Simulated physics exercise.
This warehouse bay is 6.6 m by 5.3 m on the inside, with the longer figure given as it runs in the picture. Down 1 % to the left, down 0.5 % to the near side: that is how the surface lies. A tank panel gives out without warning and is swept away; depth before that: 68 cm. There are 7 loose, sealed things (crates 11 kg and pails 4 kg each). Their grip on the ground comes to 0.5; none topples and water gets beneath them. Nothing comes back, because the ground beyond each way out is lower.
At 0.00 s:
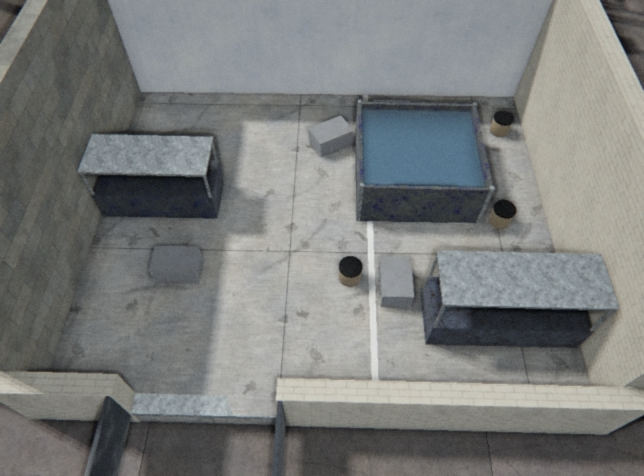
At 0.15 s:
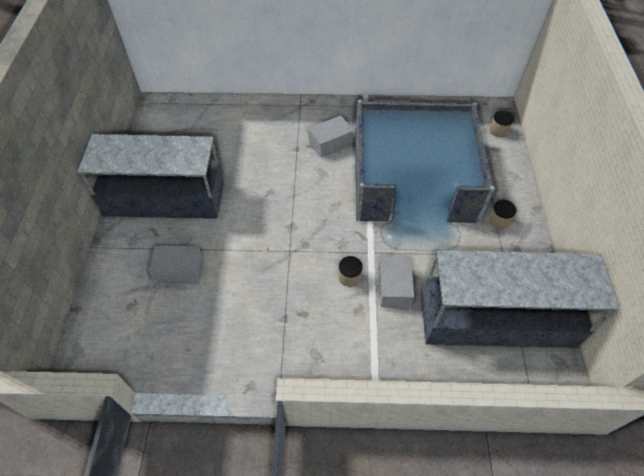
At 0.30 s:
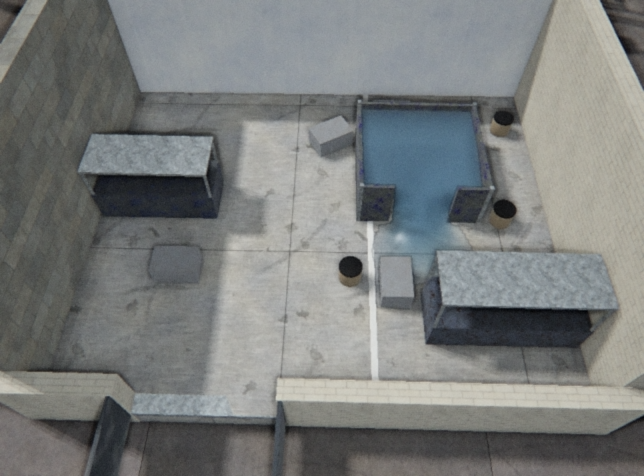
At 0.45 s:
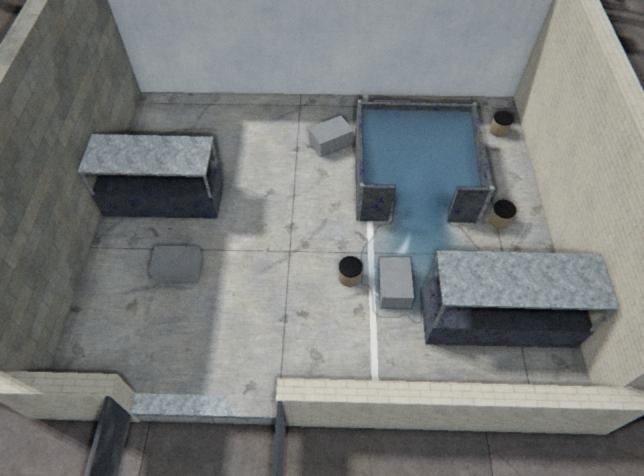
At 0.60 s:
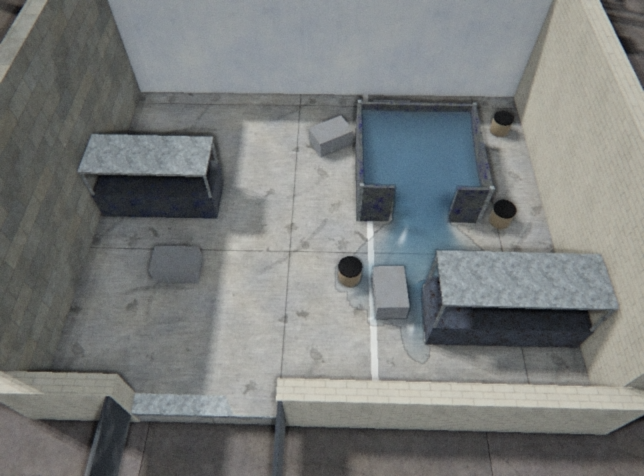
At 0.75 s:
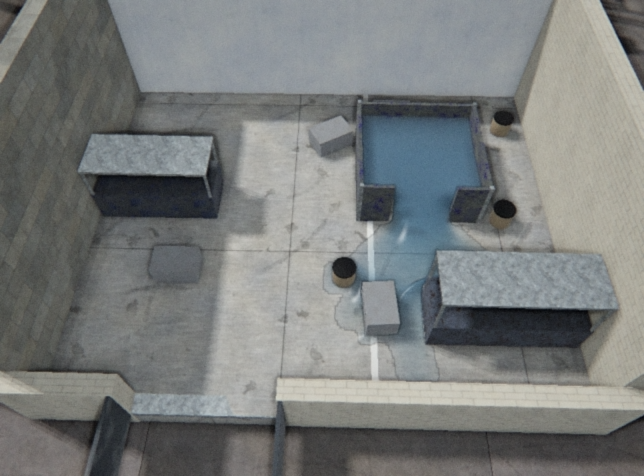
To begin with, a blue tank stands full inside a walled bay with grey crates, dark-topped pails and two canopied blocks. Part of its near side disappears, and water pours through the gap and spreads toward the viewer. A crate then slides slightly nearer and left, and a pail beside it shifts barely left.
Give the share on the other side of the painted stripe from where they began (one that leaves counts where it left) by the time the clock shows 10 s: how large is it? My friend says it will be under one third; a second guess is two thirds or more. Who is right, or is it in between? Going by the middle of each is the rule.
The share across is a third or more, but short of two thirds.
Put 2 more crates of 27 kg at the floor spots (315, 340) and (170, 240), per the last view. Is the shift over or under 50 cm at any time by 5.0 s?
Taking them in turn, the first is above the mark and the second is below the mark.
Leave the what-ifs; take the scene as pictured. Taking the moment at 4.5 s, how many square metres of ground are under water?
Somewhere around 22 m2, roughly.
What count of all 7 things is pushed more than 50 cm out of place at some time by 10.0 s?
By my tally, 5.
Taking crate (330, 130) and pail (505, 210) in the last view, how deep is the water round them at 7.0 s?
2 and 7 cm.
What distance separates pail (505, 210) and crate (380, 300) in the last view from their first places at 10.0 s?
450 cm, 200 cm.
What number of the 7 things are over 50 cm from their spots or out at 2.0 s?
The number comes to 2.
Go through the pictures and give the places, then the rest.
The first frame shows a crate at (397, 276), on the bottom; a pail at (351, 266) rests on the ground; 2.6 m2 under water; 0 of 7 have shifted.
The second frame shows a crate at (397, 276) rests on the ground; a pail at (351, 266) rests on the ground; 3.1 m2 under water; 0 of 7 have shifted.
The third frame shows a crate at (397, 276), on the bottom; a pail at (351, 266) rests on the ground; 3.8 m2 under water; 0 of 7 have shifted.
The fourth frame shows a crate at (397, 277), on the bottom; a pail at (351, 266), on the bottom; 4.5 m2 under water; 0 of 7 have shifted.
The fifth frame shows a crate at (391, 286), on the bottom, 19 cm from its start; a pail at (351, 266), on the bottom; 5.1 m2 under water; 1 of 7 have shifted.
The sixth frame shows a crate at (381, 302), on the bottom, 46 cm from its start; a pail at (345, 267), on the bottom, 9 cm from its start; 5.8 m2 under water; 2 of 7 have shifted.
After 2.0 s 1 of 7 are over the mark; 1 afloat.
After 4.5 s 1 of 7 are over the mark; 1 afloat.
After 7.0 s 3 of 7 are over the mark; 2 afloat.
After 10.0 s 4 of 7 are over the mark; 2 afloat.
